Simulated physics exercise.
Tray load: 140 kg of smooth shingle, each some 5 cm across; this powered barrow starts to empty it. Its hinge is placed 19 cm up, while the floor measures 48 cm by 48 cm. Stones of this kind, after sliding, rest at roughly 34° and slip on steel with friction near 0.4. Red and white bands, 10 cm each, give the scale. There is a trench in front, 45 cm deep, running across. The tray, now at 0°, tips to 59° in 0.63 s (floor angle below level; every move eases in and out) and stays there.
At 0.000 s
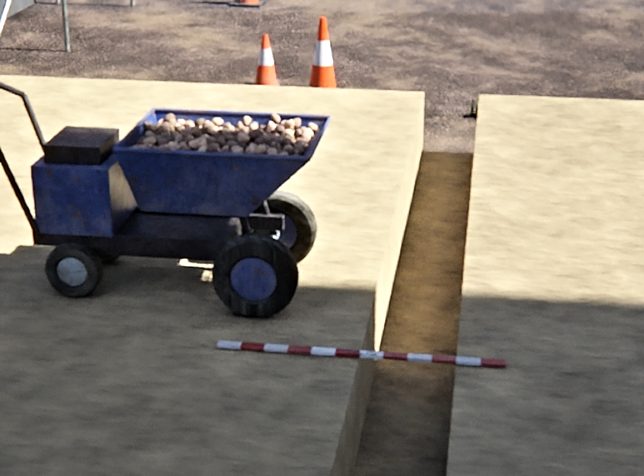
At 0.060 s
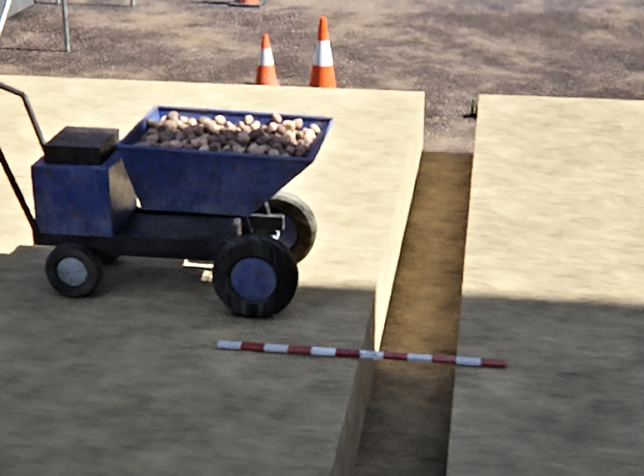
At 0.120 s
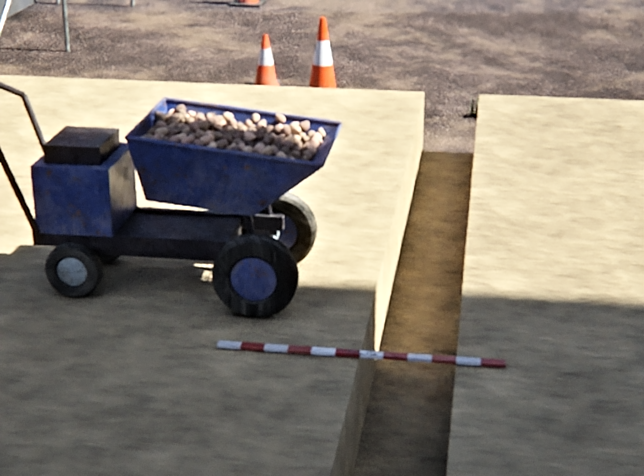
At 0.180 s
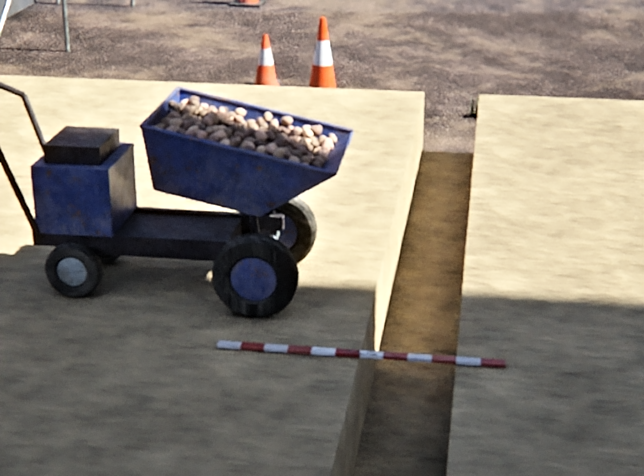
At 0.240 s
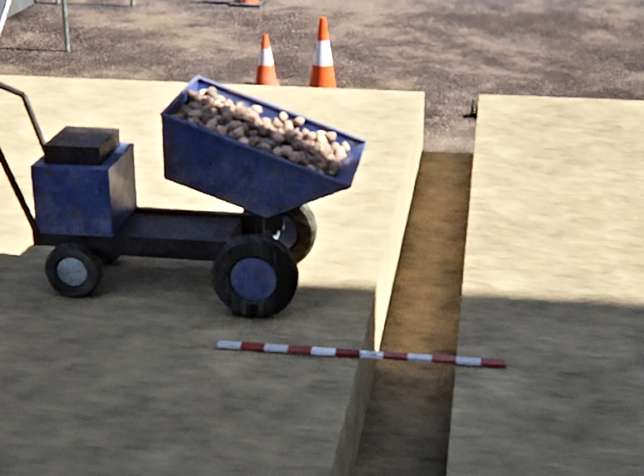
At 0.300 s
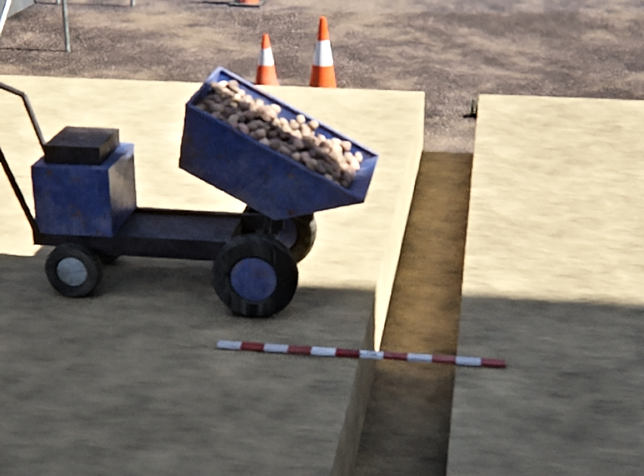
A blue tray loaded with stones tilts steadily down to the right on a parked barrow.
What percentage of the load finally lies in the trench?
About 59 per cent.
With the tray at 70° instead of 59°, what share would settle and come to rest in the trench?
It comes out at about 60 percent.
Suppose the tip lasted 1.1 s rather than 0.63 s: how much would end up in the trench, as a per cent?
Trench share: Approx. 75%.
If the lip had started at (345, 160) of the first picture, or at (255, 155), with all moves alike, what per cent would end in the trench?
First place roughly 35%, second roughly 95%.
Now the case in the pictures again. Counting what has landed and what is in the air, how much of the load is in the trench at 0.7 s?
By that moment, roughly 20 per cent of the load.
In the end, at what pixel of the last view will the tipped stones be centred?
At about pixel (451, 364) in the last view.
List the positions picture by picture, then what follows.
In the first picture, the tray is at 0°, its lip at (310, 159); the top of the load is at (227, 130).
In the second picture, lip at (313, 161), floor tilted 2°, highest stones at (199, 128); the stones move at 0.4 m/s on average.
In the third picture, lip at (323, 166), floor tilted 6°, highest stones at (181, 118); the stones move at 0.7 m/s on average.
In the fourth picture, lip at (336, 174), floor tilted 12°, highest stones at (190, 109); the stones move at 1.0 m/s on average.
In the fifth picture, lip at (350, 187), floor tilted 19°, highest stones at (203, 100); the stones move at 1.2 m/s on average.
In the sixth picture, the tray is at 27°, its lip at (364, 202); the top of the load is at (222, 92); the stones move at 1.3 m/s on average.
After 0.5 s the floor is at 50°; 100 % in the tray; the foremost stones are at (383, 214).
After 0.7 s the floor is at 59°; 78 % in the tray, 21 % in the trench, 1 % past the trench; the foremost stones are at (469, 296).
After 1.1 s the floor is at 59°; 30 % in the tray, 30 % in the trench, 40 % past the trench; the foremost stones are at (631, 317).
After 3.0 s the floor is at 59°; 0 % in the tray, 59 % in the trench, 41 % past the trench; the foremost stones are past the picture's edge.
